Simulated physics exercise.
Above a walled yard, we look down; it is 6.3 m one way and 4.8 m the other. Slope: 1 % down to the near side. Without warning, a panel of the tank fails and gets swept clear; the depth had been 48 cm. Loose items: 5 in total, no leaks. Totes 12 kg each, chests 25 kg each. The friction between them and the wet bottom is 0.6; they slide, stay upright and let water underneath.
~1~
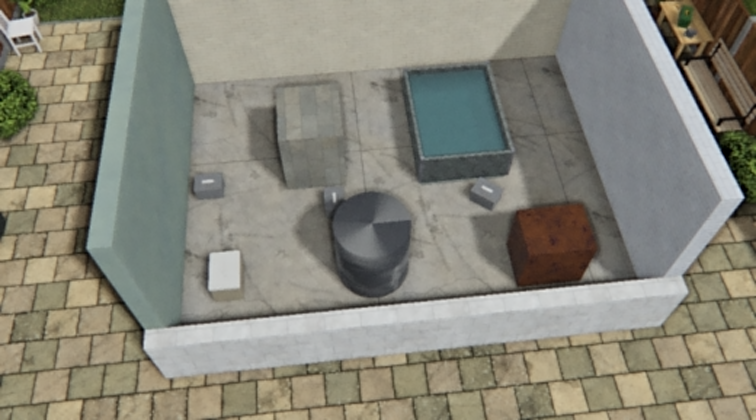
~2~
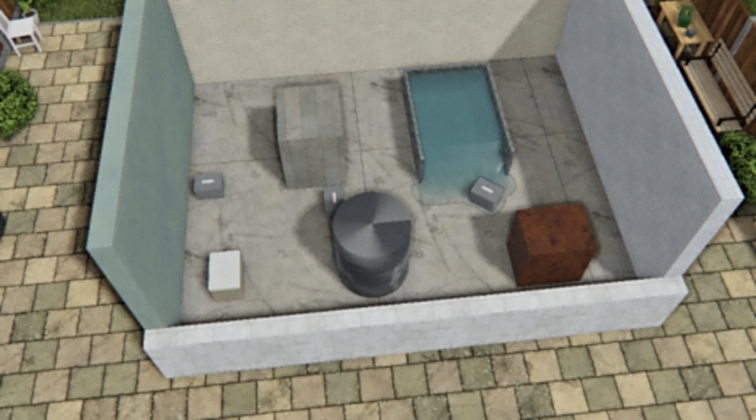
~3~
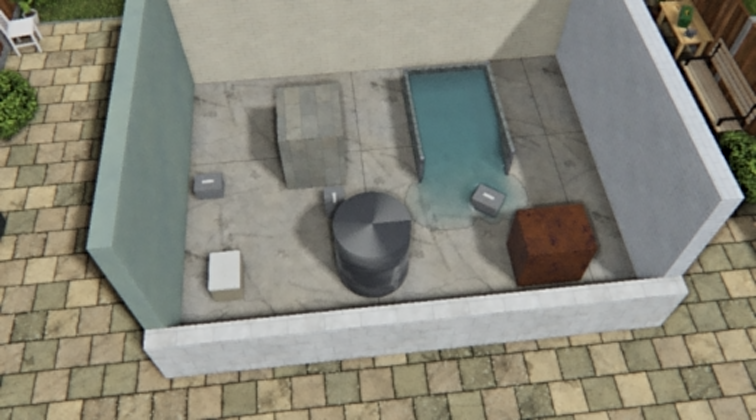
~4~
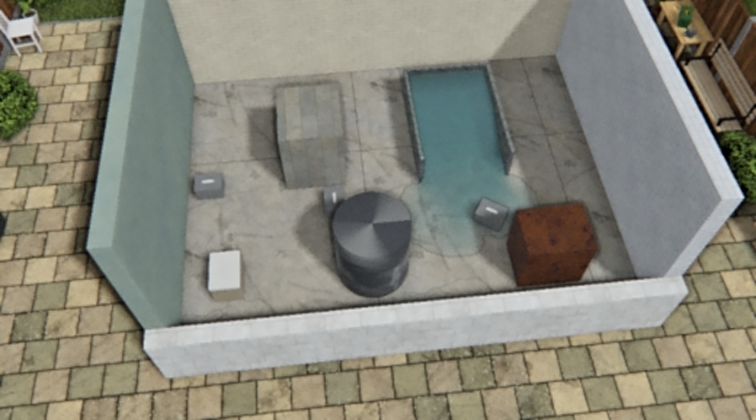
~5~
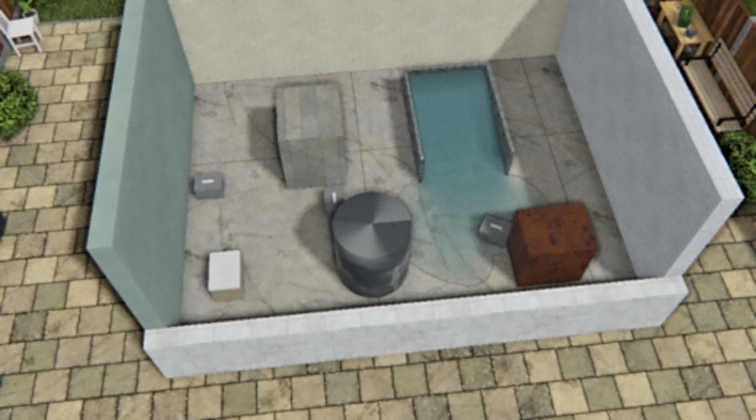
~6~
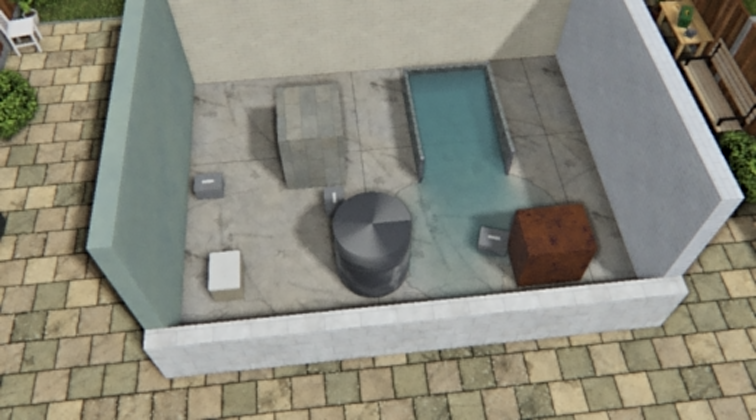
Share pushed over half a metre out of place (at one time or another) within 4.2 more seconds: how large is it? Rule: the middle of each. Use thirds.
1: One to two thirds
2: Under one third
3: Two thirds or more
Under one third (2).
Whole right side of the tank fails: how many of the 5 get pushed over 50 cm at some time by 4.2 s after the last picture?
So the tally would be 0.
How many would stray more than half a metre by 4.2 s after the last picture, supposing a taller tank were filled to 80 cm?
3.
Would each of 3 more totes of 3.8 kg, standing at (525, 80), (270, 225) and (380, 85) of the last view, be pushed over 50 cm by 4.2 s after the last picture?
Well, in turn they are below that, below that and below that.
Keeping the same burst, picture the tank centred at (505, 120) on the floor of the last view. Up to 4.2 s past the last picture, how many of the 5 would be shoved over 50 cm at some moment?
Then the count would be 1.
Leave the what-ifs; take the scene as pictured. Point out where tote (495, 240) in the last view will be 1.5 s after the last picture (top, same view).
Position: Approx. (550, 286).
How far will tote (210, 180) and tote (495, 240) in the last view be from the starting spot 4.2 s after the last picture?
Going in order, that's 5 cm for one and 100 cm for the other.
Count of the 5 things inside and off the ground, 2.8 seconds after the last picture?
1.
Then, 0.4 s after the last picture 1 of 5 are over 50 cm from their spots; 0 afloat.
Then, 1.5 s after the last picture 1 of 5 are over 50 cm from their spots; 1 afloat.
Then, 2.8 s after the last picture 1 of 5 are over 50 cm from their spots; 1 afloat.
Then, 4.2 s after the last picture 1 of 5 are over 50 cm from their spots, and 1 have been at some point; 0 afloat.
